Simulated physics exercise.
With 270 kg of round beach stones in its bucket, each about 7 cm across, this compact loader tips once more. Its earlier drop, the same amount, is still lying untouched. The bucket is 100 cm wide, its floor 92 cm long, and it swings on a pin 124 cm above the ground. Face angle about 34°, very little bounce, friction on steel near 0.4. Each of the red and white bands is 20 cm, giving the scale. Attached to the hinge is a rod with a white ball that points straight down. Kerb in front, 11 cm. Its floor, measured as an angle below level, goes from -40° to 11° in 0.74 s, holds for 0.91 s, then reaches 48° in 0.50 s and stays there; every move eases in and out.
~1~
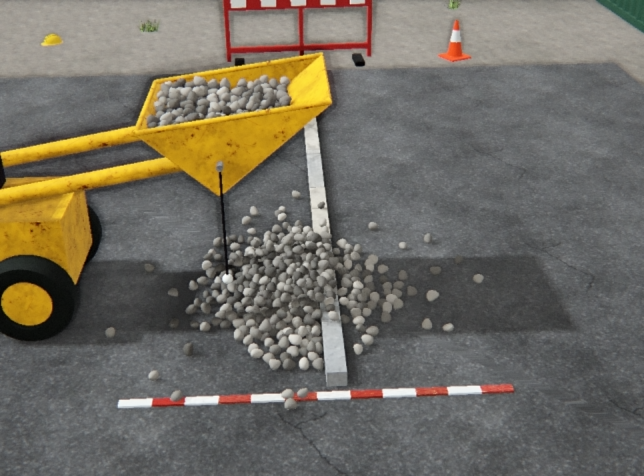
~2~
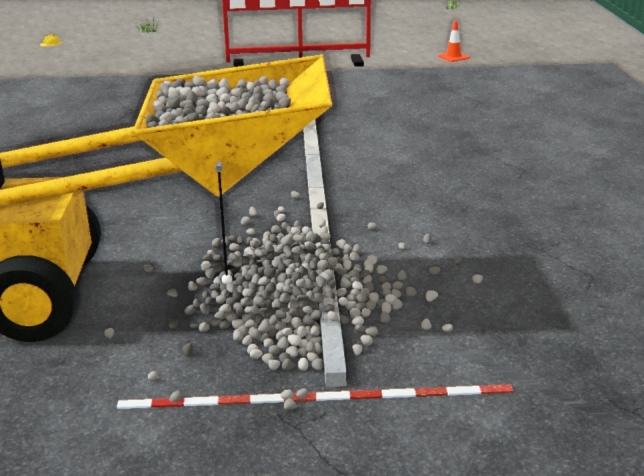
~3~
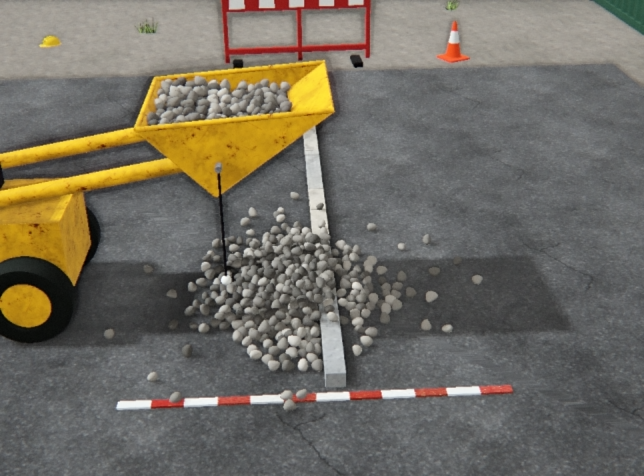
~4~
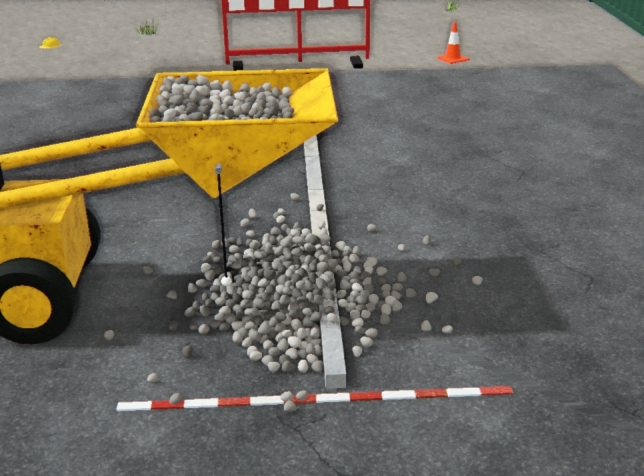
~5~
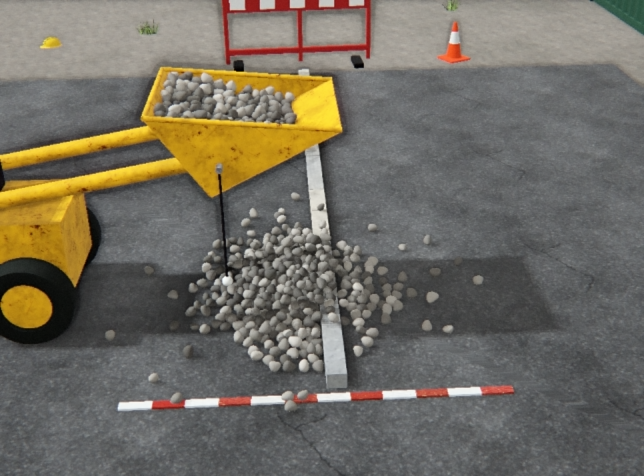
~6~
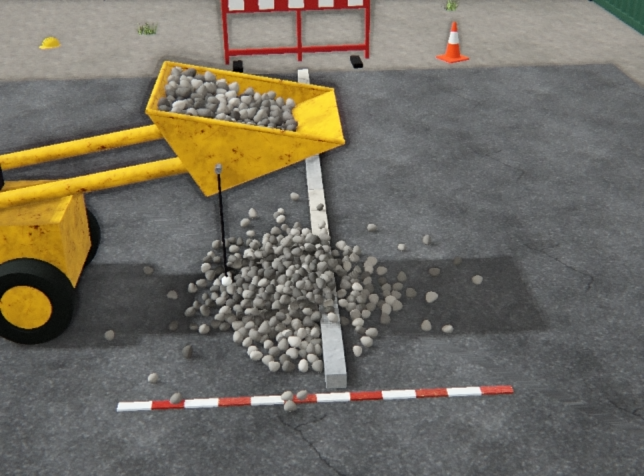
On dark paving, a yellow loader tilts its stone-filled bucket slightly forward above a stone pile.
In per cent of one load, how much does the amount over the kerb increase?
About 87 per cent.
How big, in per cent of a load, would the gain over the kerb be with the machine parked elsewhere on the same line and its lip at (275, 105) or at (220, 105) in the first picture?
About 40 per cent for the first, 10 per cent for the second.
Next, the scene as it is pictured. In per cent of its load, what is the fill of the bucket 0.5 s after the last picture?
Held: Around 100 % of the load.
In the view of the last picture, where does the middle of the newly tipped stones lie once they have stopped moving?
Middle: Approx. (373, 279) px.
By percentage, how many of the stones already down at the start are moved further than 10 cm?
I'd say roughly 5 per cent of them.
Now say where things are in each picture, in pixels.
In the first frame, the bucket is at -40°, its lip at (331, 102); the top of the load is at (223, 87). The earlier load is highest near (307, 263), 21 cm above ground level, 88 % on this side of the kerb, 12 % over the kerb.
The second frame shows lip at (331, 104), floor tilted -39°, highest stones at (202, 88).
In the third frame, the bucket is at -36°, its lip at (334, 110); the top of the load is at (182, 90).
In the fourth frame, the bucket is at -32°, its lip at (337, 120); the top of the load is at (178, 87).
In the fifth frame, the bucket is at -27°, its lip at (342, 130); the top of the load is at (175, 83).
The sixth frame shows lip at (344, 142), floor tilted -21°, highest stones at (179, 79).
Then, 0.2 s after the last picture the floor is at 3°; in per cent of one load, 100 in the bucket, 88 on this side of the kerb, 12 over the kerb; the foremost stones are at (438, 280).
Then, 0.5 s after the last picture the floor is at 11°; in per cent of one load, 100 in the bucket, 88 on this side of the kerb, 12 over the kerb; the foremost stones are at (438, 280).
Then, 2.3 s after the last picture the floor is at 48°; in per cent of one load, 0 in the bucket, 110 on this side of the kerb, 89 over the kerb; the foremost stones are at (530, 265).
Then, 4.8 s after the last picture the floor is at 48°; in per cent of one load, 0 in the bucket, 101 on this side of the kerb, 99 over the kerb; the foremost stones are at (532, 264). Net gain over the kerb, 87.
